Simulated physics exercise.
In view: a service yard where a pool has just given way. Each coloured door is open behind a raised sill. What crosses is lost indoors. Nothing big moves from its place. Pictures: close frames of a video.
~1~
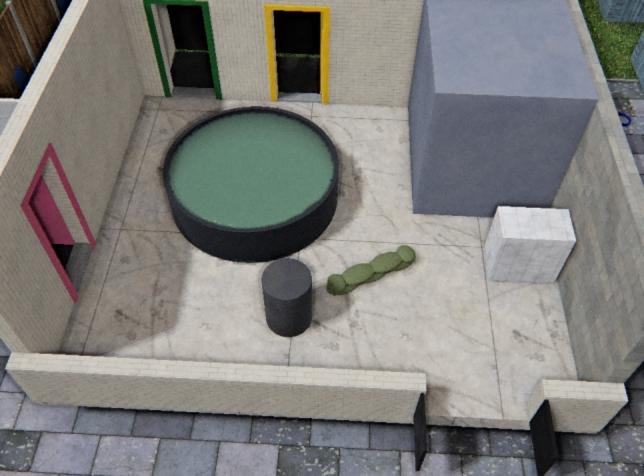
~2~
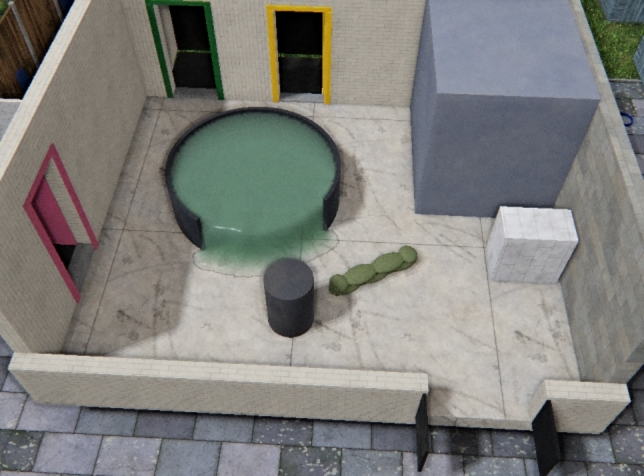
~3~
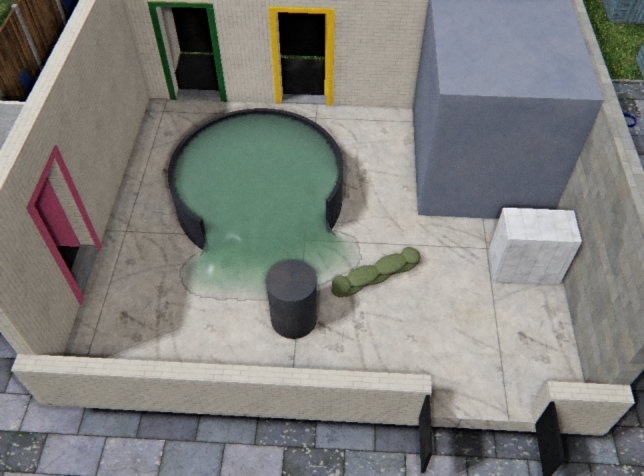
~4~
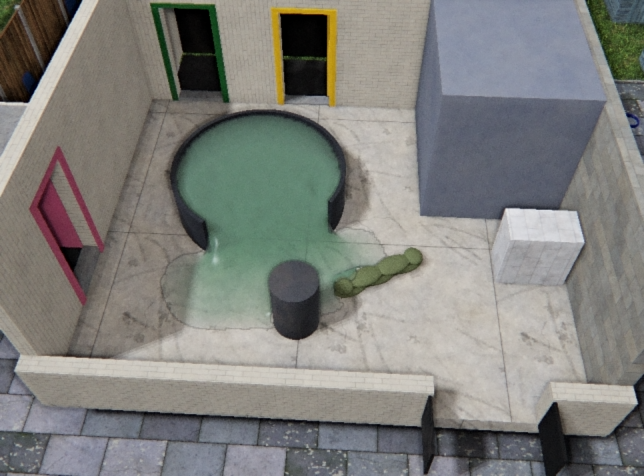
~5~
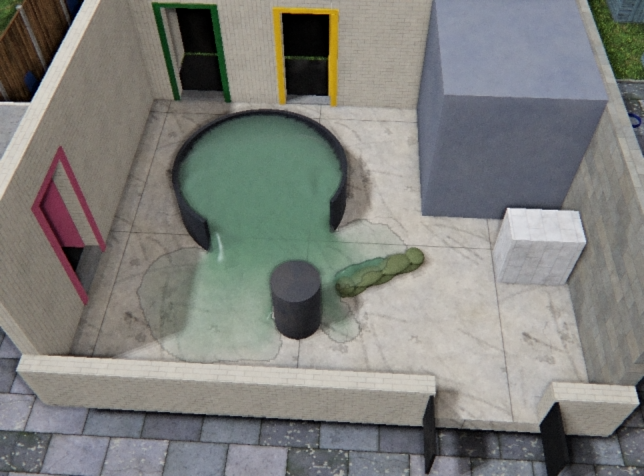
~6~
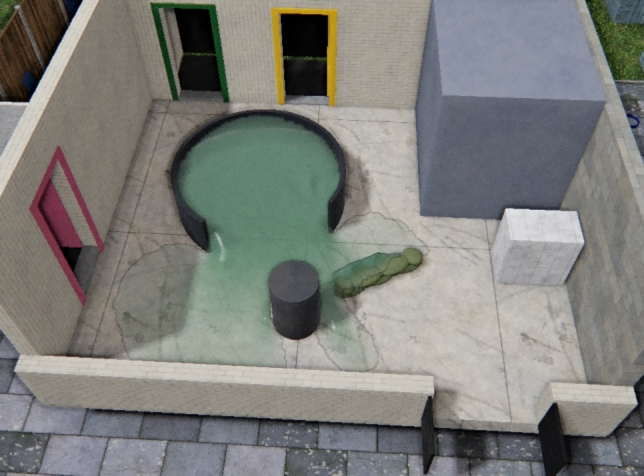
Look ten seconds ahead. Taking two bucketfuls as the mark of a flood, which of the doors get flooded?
The green door gets flooded, the yellow door gets flooded, the pink door stays below the mark.
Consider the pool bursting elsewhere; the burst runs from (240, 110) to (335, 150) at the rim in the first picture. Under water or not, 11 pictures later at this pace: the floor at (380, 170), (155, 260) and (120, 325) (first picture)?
One after the other: Wet, no water, clear.
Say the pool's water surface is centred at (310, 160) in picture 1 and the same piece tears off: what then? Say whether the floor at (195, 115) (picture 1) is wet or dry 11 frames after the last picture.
Result at that place: Not reached.
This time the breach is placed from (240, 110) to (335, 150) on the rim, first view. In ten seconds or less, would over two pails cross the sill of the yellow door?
As for the yellow door, it tops the mark.
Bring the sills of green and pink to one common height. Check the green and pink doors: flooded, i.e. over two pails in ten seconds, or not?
Green door keeps below it; pink door floods.
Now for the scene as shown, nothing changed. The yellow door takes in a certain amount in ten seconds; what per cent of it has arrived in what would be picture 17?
That share would be near 0 %.
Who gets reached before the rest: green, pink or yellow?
The one in pink.
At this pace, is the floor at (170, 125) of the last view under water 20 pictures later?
At that place: Not flooded.
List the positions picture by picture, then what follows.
In the first picture, still water in the round pool at (252, 167).
In the second picture, water pours out at (268, 248) and has run to (198, 257).
In the third picture, water pours out at (271, 252) and has run to (186, 276).
In the fourth picture, the front is at (174, 305), out from the gap at (274, 254).
In the fifth picture, the front is at (160, 336), out from the gap at (275, 254).
In the sixth picture, water pours out at (274, 254) and has run to a hidden place.
A moment on, water covers 40 % of the floor; the green door not reached, the yellow door not reached, the pink door wet at the sill, nothing in.
Next, water covers 55 % of the floor; the green door not reached, the yellow door not reached, the pink door wet at the sill, nothing in.
Then, water covers 75 % of the floor; the green door not reached, the yellow door not reached, the pink door wet at the sill, nothing in.
Later, water covers 95 % of the floor; the green door far over two buckets in, the yellow door wet at the sill, nothing in, the pink door wet at the sill, nothing in.
In the end, water covers 100 % of the floor; the green door far over two buckets in, the yellow door far over two buckets in, the pink door wet at the sill, nothing in.
